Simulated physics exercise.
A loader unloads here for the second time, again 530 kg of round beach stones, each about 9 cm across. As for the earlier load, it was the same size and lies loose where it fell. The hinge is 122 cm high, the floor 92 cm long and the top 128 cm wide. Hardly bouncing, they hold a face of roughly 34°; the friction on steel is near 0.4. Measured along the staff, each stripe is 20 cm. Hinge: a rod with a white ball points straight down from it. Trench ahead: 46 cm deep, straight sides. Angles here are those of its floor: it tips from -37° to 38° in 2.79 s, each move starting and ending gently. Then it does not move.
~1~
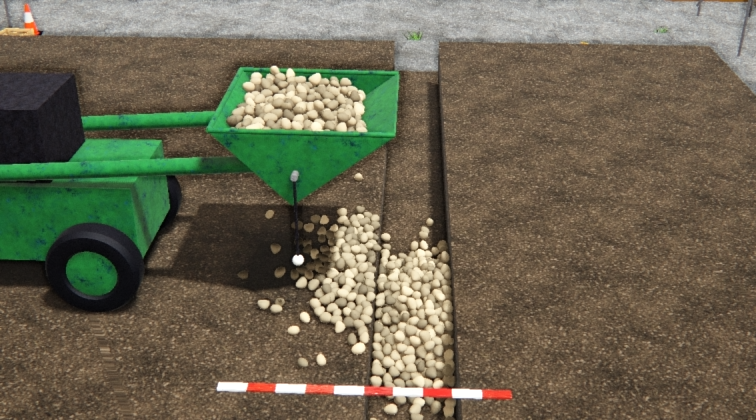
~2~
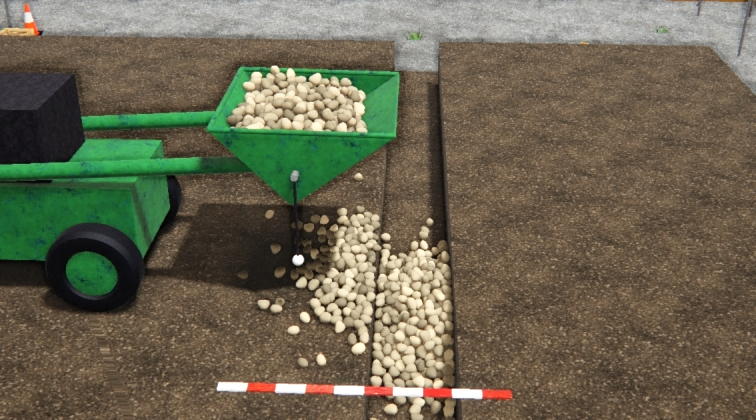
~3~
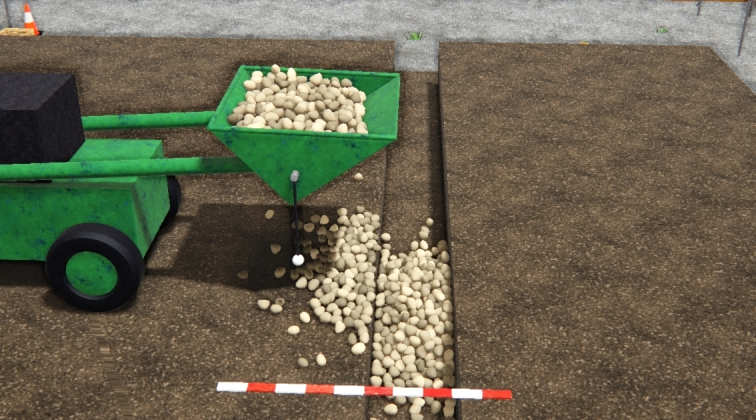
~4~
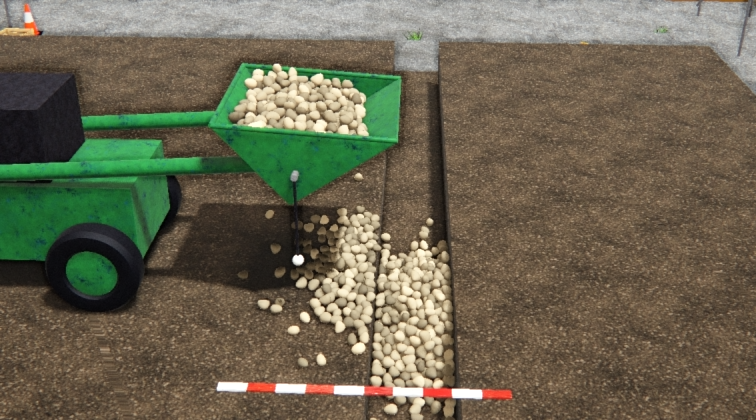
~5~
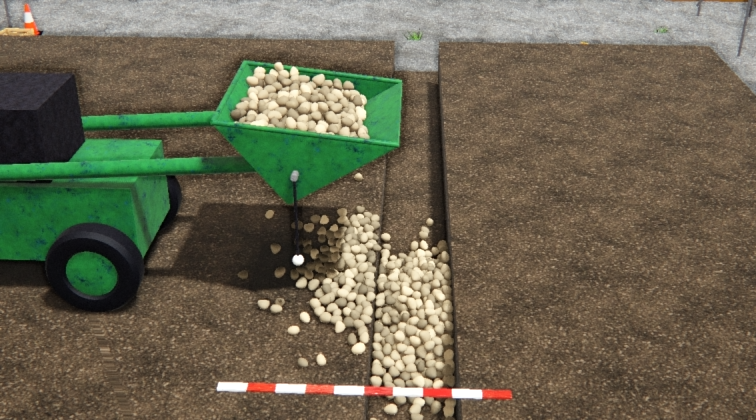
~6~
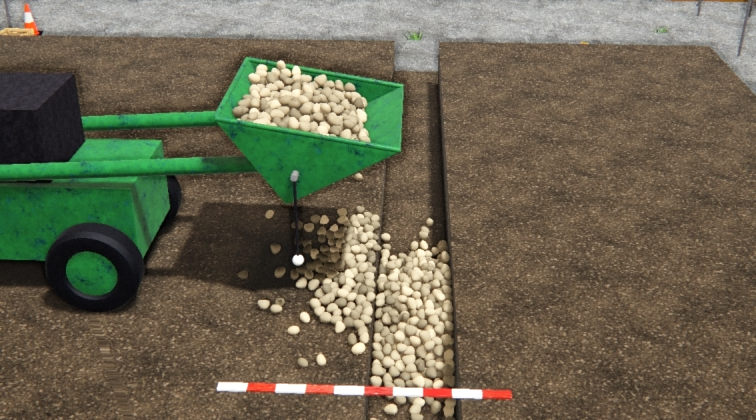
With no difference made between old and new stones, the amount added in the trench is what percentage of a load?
It is roughly 92 per cent of a load.
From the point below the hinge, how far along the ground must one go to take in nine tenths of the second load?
Roughly 120 cm ahead of it.
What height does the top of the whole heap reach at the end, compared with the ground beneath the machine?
Close to 16 centimetres up.
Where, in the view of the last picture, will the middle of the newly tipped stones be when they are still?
Centre: Approx. (421, 291).
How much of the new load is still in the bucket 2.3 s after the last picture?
Close to 5 in a hundred.
Then, 1.5 s after the last picture the floor is at 26°; in per cent of one load, 80 in the bucket, 26 short of the trench, 93 in the trench; the foremost stones are at (445, 300).
Then, 2.3 s after the last picture the floor is at 38°; in per cent of one load, 3 in the bucket, 27 short of the trench, 164 in the trench, 6 past the trench; the foremost stones are at (517, 270).
Then, 2.6 s after the last picture the floor is at 38°; in per cent of one load, 0 in the bucket, 26 short of the trench, 166 in the trench, 8 past the trench; the foremost stones are at (536, 269).
Then, 5.4 s after the last picture the floor is at 38°; in per cent of one load, 0 in the bucket, 26 short of the trench, 165 in the trench, 8 past the trench; the foremost stones are at (539, 263). Net gain in the trench, 92.
